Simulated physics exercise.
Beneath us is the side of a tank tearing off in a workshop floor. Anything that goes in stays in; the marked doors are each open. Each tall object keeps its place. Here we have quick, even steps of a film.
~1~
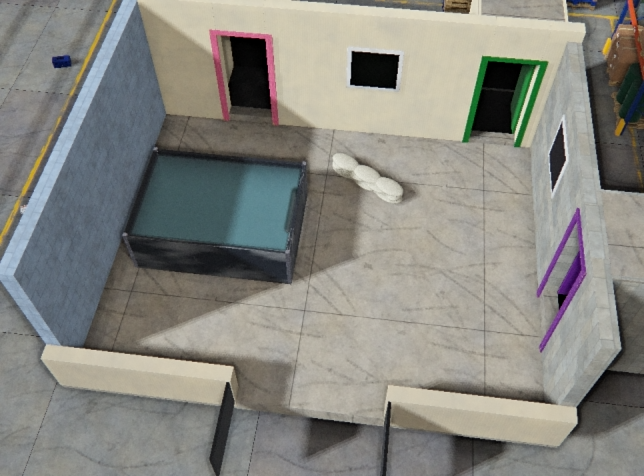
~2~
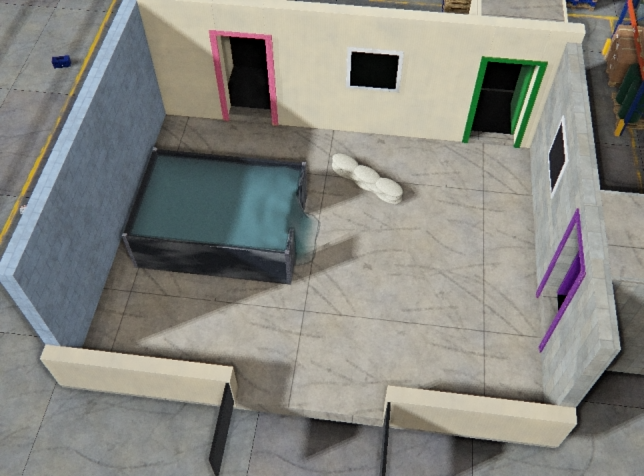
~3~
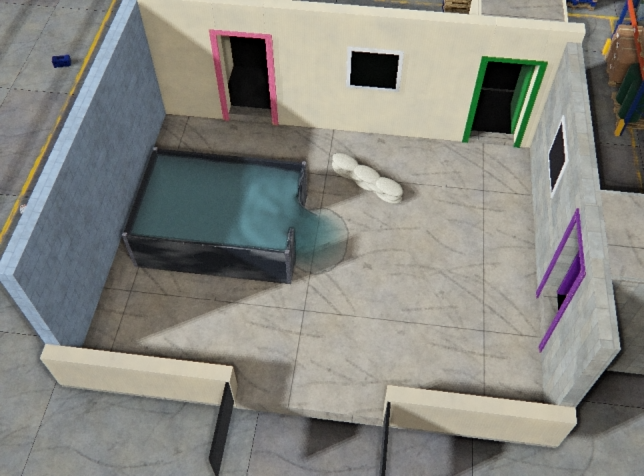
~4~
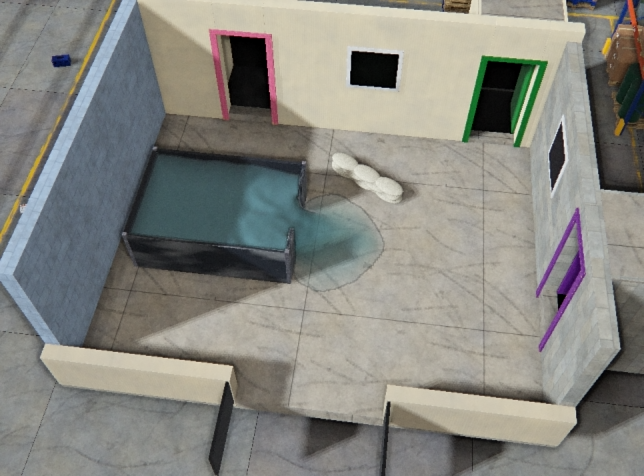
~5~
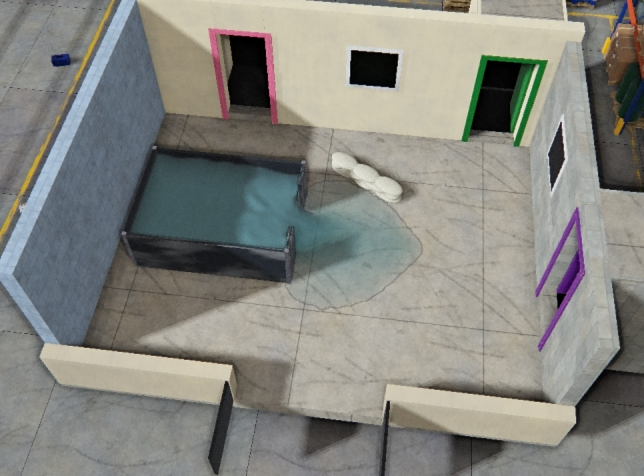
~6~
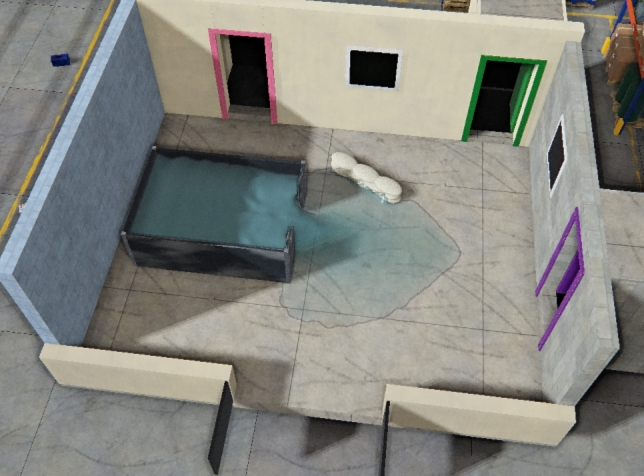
In a walled room, water bursts from a tank's right side and spreads rightward across the floor.
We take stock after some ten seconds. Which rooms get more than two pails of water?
Result: The purple door is not swamped; the pink door is not swamped; the green door is swamped.
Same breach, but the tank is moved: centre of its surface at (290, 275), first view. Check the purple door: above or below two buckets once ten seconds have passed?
Going door by door, the purple door tops the mark.
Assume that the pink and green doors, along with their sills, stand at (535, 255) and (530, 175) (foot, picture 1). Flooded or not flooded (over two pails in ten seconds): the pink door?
Result - the pink one exceeds the limit.
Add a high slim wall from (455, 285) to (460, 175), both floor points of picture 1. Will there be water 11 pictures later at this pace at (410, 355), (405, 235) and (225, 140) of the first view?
As listed: Under water, awash, no water.
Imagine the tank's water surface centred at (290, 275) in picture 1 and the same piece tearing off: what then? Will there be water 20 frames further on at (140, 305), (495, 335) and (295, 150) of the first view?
My reading is missed by the flood first, hit by the flood next and missed by the flood last.
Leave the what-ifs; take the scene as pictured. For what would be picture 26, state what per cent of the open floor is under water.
I'd say close to 55 per cent.
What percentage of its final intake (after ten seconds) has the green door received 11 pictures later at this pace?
About 0 per cent.
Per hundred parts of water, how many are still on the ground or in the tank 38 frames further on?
94 %.
A moment on, water covers 40 % of the floor; the purple door wet at the sill, nothing in, the pink door not reached, the green door not reached.
Next, water covers 50 % of the floor; the purple door wet at the sill, nothing in, the pink door not reached, the green door not reached.
Then, water covers 55 % of the floor; the purple door wet at the sill, nothing in, the pink door wet at the sill, nothing in, the green door over two buckets in.
Later, water covers 90 % of the floor; the purple door wet at the sill, nothing in, the pink door wet at the sill, nothing in, the green door far over two buckets in.
In the end, water covers 95 % of the floor; the purple door wet at the sill, nothing in, the pink door wet at the sill, nothing in, the green door far over two buckets in.
